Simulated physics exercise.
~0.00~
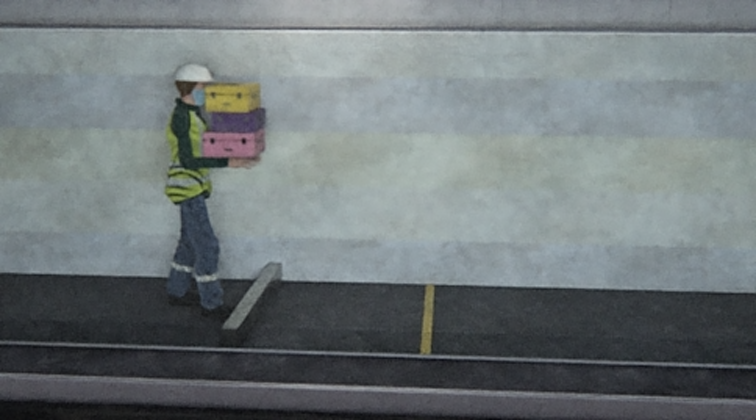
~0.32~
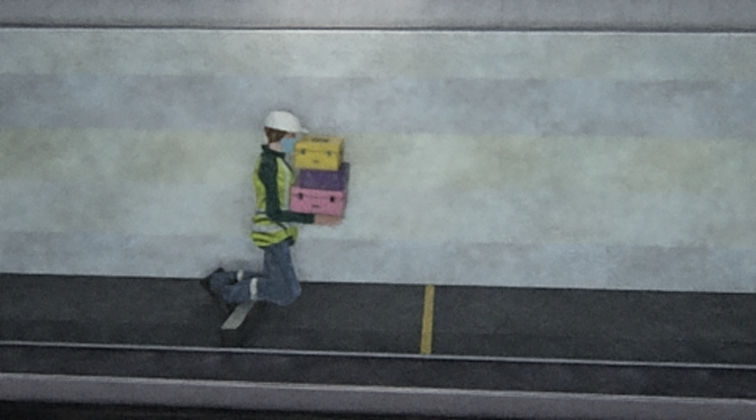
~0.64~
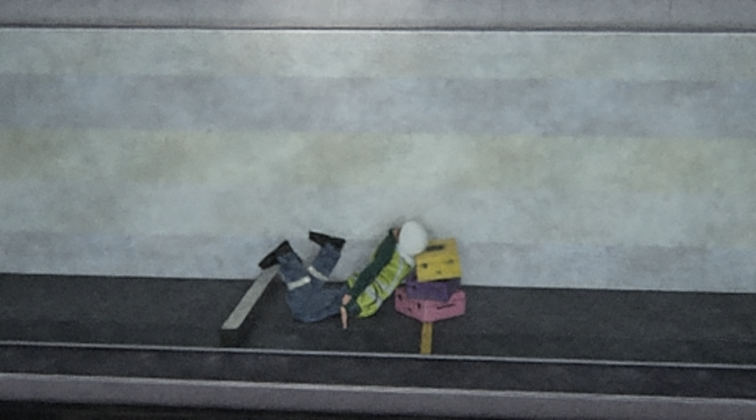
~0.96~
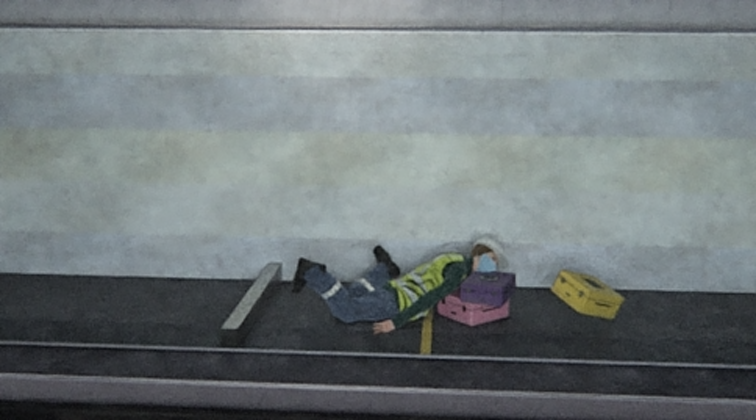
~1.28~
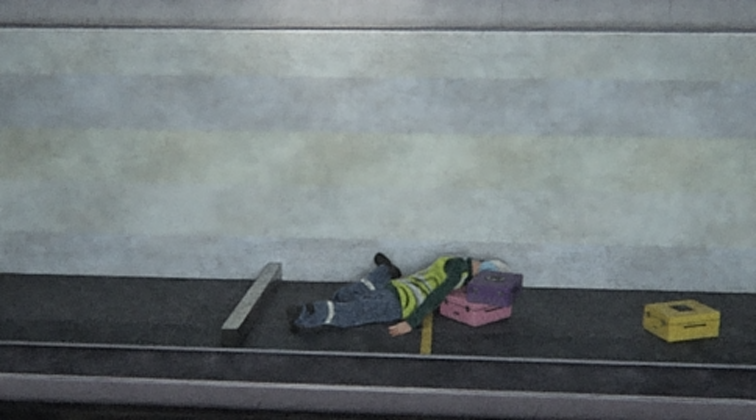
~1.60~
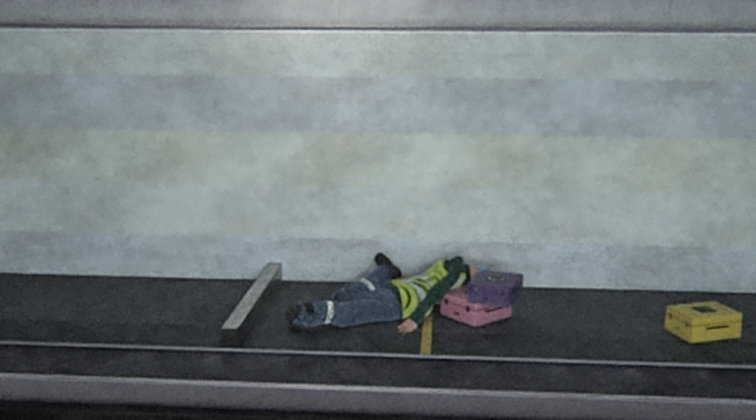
A worker in a white helmet, yellow-green vest and blue trousers carries three stacked toolboxes, yellow on purple on pink, on a dark walkway seen from the side against a pale wall. A low grey rail lies just ahead, with a yellow line farther right. The worker trips over the rail and pitches forward to the right, legs kicking up behind. The stack drops near the line, and the yellow toolbox tumbles away and slides right. The worker ends face down, head and all three toolboxes past the line, the yellow one farthest.
